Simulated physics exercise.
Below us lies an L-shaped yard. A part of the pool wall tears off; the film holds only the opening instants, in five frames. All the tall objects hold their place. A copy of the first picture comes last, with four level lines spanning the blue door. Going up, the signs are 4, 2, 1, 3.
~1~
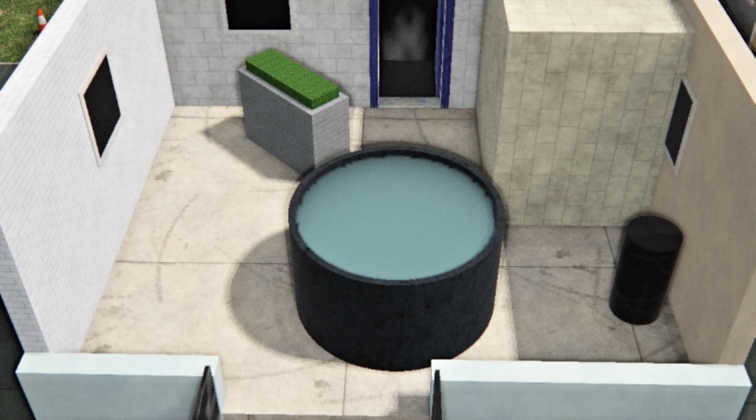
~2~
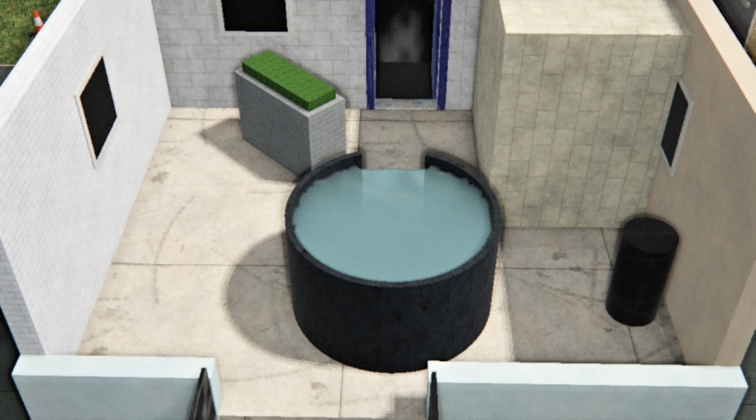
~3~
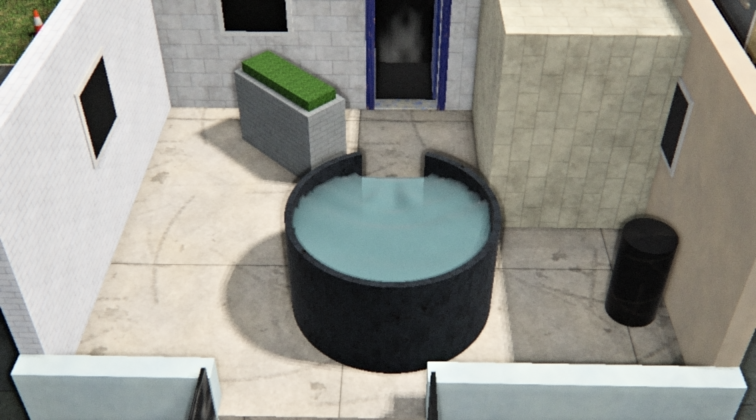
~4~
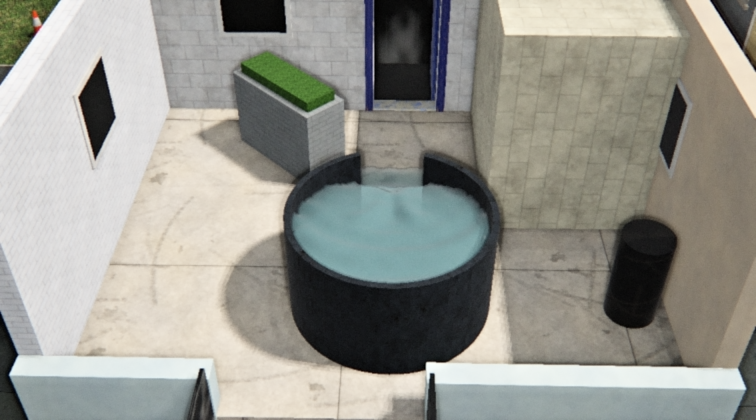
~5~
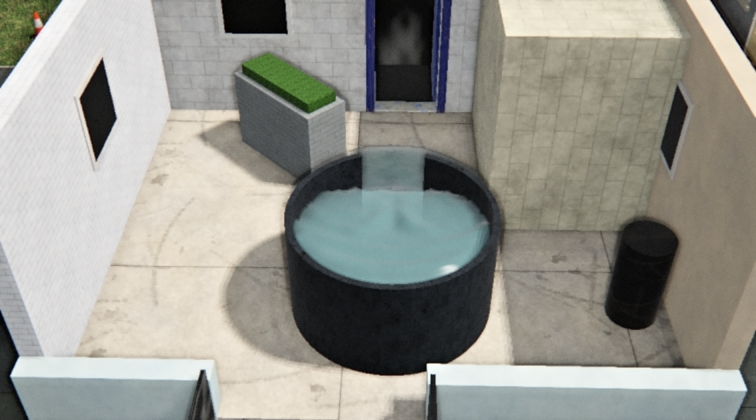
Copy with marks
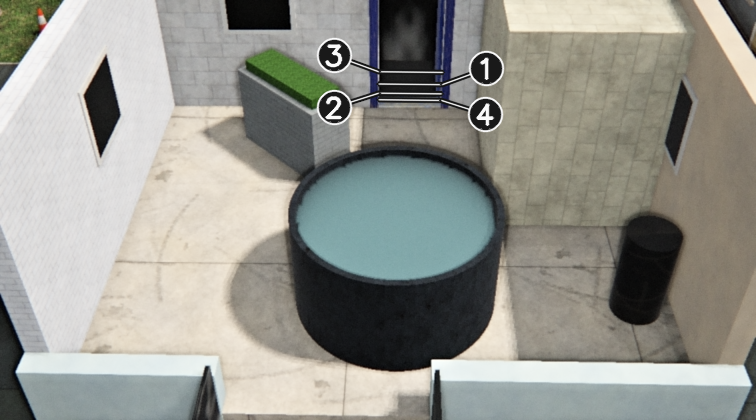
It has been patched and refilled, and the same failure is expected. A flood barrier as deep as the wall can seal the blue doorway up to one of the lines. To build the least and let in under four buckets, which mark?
Height 3.
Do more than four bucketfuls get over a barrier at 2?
Yes.
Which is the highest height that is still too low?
1.
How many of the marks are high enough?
One of them.
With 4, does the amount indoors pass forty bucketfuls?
Yes, clearly.
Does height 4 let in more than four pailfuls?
Yes.
On the marked copy, 1 at (410, 84); 2 at (410, 93); 3 at (410, 72); 4 at (410, 100); from the bottom up 4, 2, 1, 3.
With 1, about 8 bucketfuls get in.
With 2, dozens of bucketfuls pour in.
With 3, a splash gets over, under a bucket.
With 4, dozens of bucketfuls pour in.
